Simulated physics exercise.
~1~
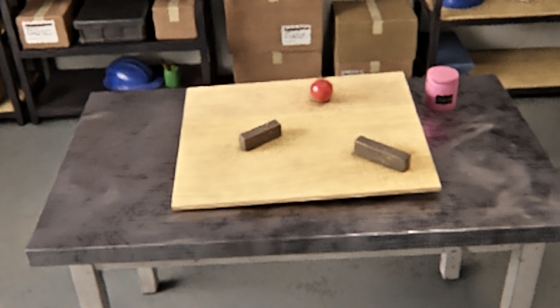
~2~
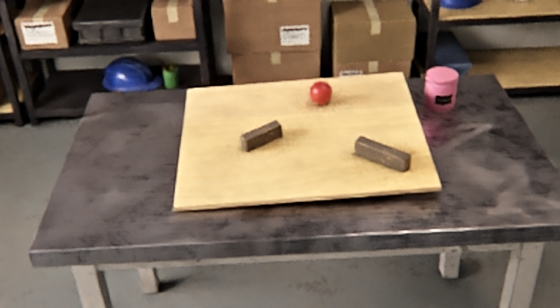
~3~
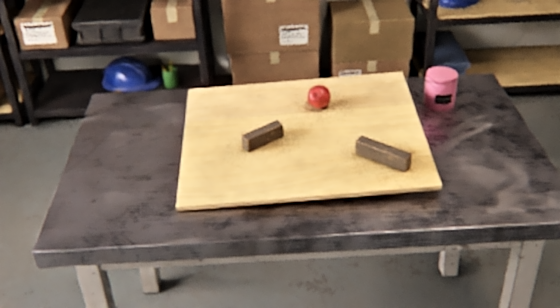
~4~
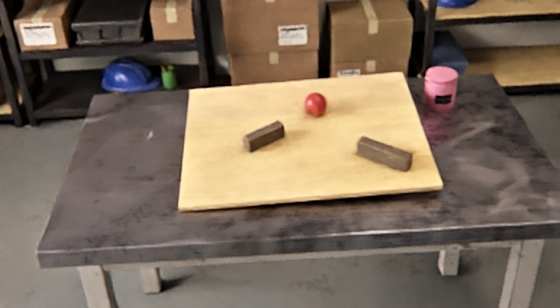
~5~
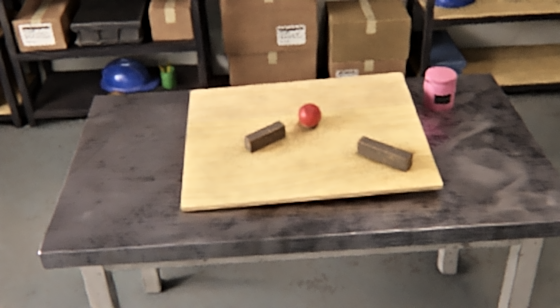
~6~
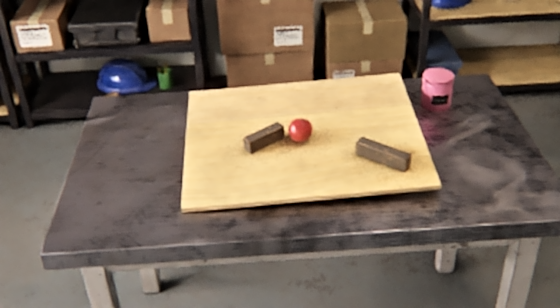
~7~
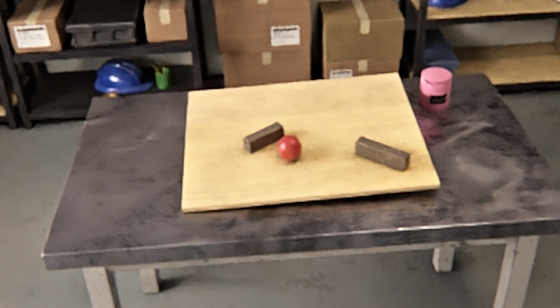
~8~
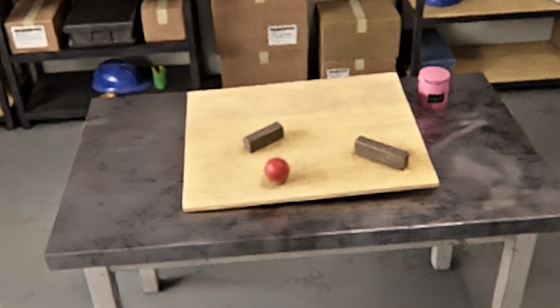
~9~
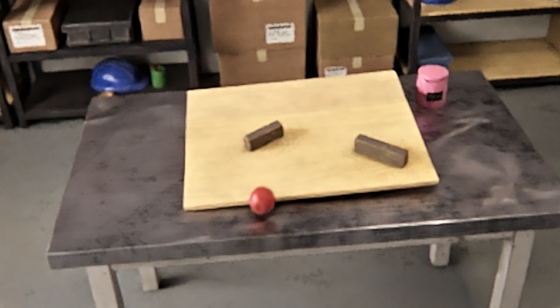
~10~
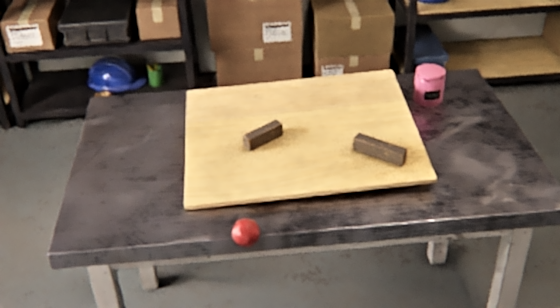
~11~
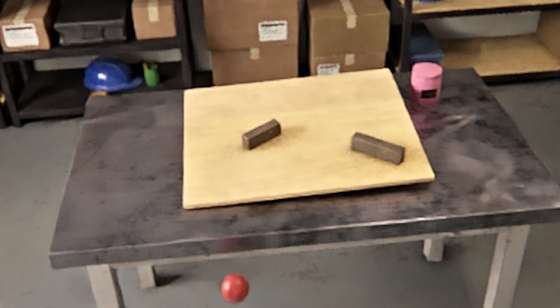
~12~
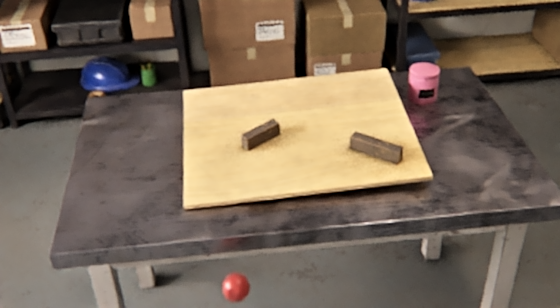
At first, a red apple sits near the back of a pale wooden board on a dark table, with two dark blocks fixed on the board and a pink jar standing behind it to the right. The apple starts to roll slowly toward the viewer, drifting left. It gathers speed and passes close by the right end of the left block, then continues down the open board. It rolls off the board's near edge and drops past the front of the table. It ends below the tabletop, while the jar and blocks stay put.
